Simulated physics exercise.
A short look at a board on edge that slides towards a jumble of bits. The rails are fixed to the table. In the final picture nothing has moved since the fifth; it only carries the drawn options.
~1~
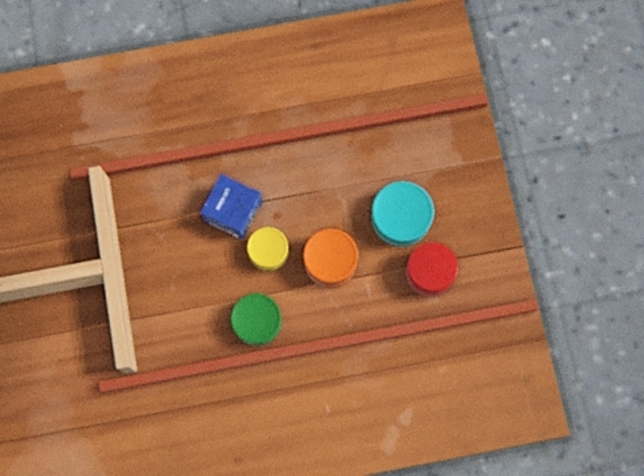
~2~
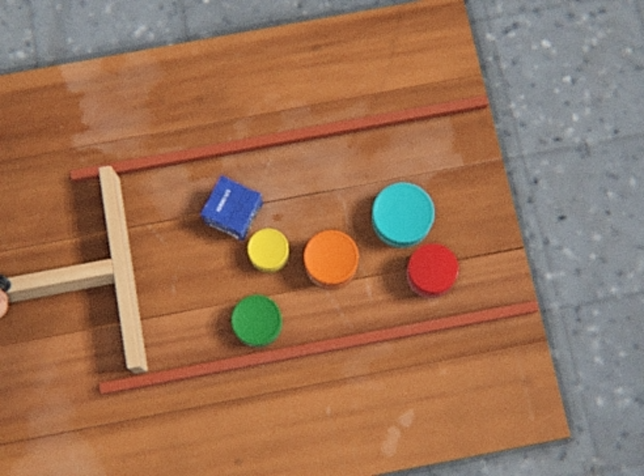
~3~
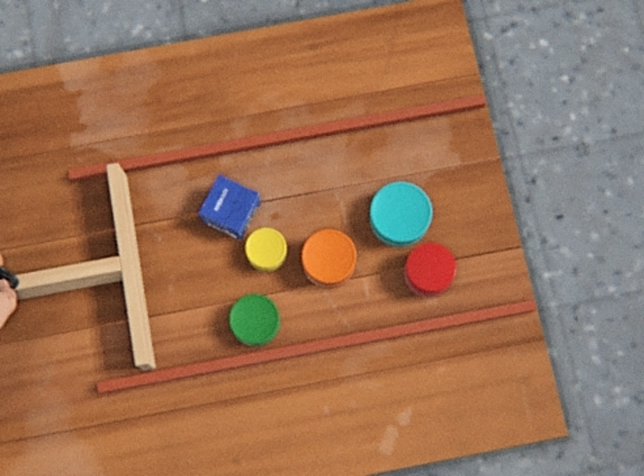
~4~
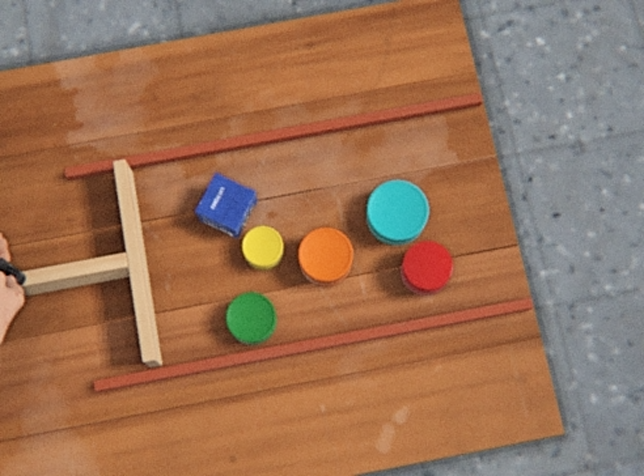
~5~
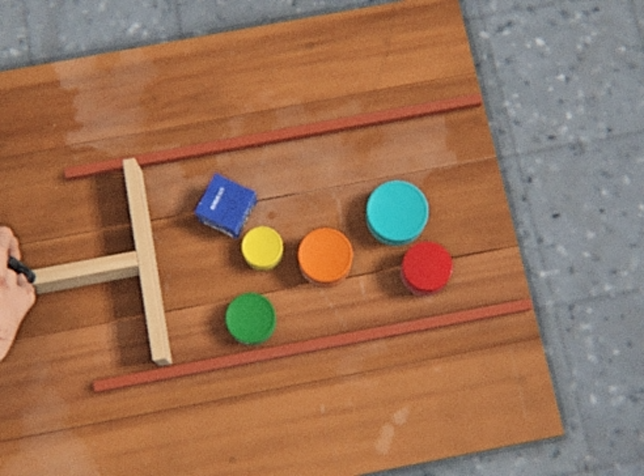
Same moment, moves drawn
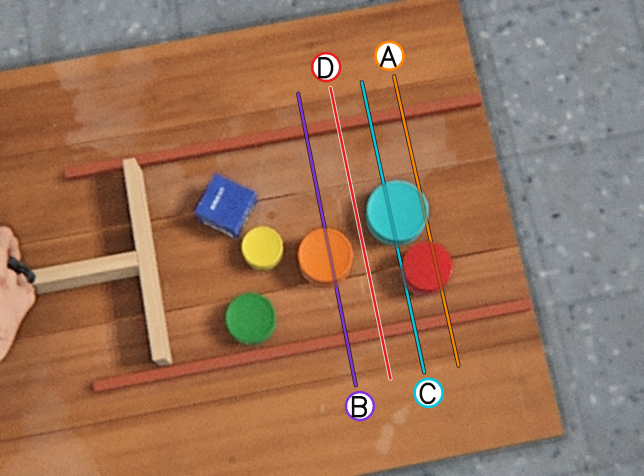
A wooden board on a handle, with a hand coming into view at the left, slides a short way right between two red strips towards a blue packet and yellow, green, orange, red and turquoise round containers, without touching them.
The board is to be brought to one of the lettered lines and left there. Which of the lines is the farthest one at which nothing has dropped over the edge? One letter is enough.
The farthest safe stop is A.
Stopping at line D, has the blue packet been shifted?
Yes.
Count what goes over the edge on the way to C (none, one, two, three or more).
By then, none.
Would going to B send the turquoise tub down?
No.
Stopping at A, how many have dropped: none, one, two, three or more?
By then, none.
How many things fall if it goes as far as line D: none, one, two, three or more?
In all, none.
On the copy, A at (425, 216); B at (326, 234); C at (392, 222); D at (359, 228).
On A. First, board (246, 238); green tub (291, 312); blue packet (273, 189).
Then, board (346, 219); red pot (456, 273); turquoise tub (418, 197).
Finally, board (423, 205); red pot (517, 275); turquoise tub (492, 184); nothing has fallen.
By contrast, B is safe but short; C is safe but short; D is safe but short.
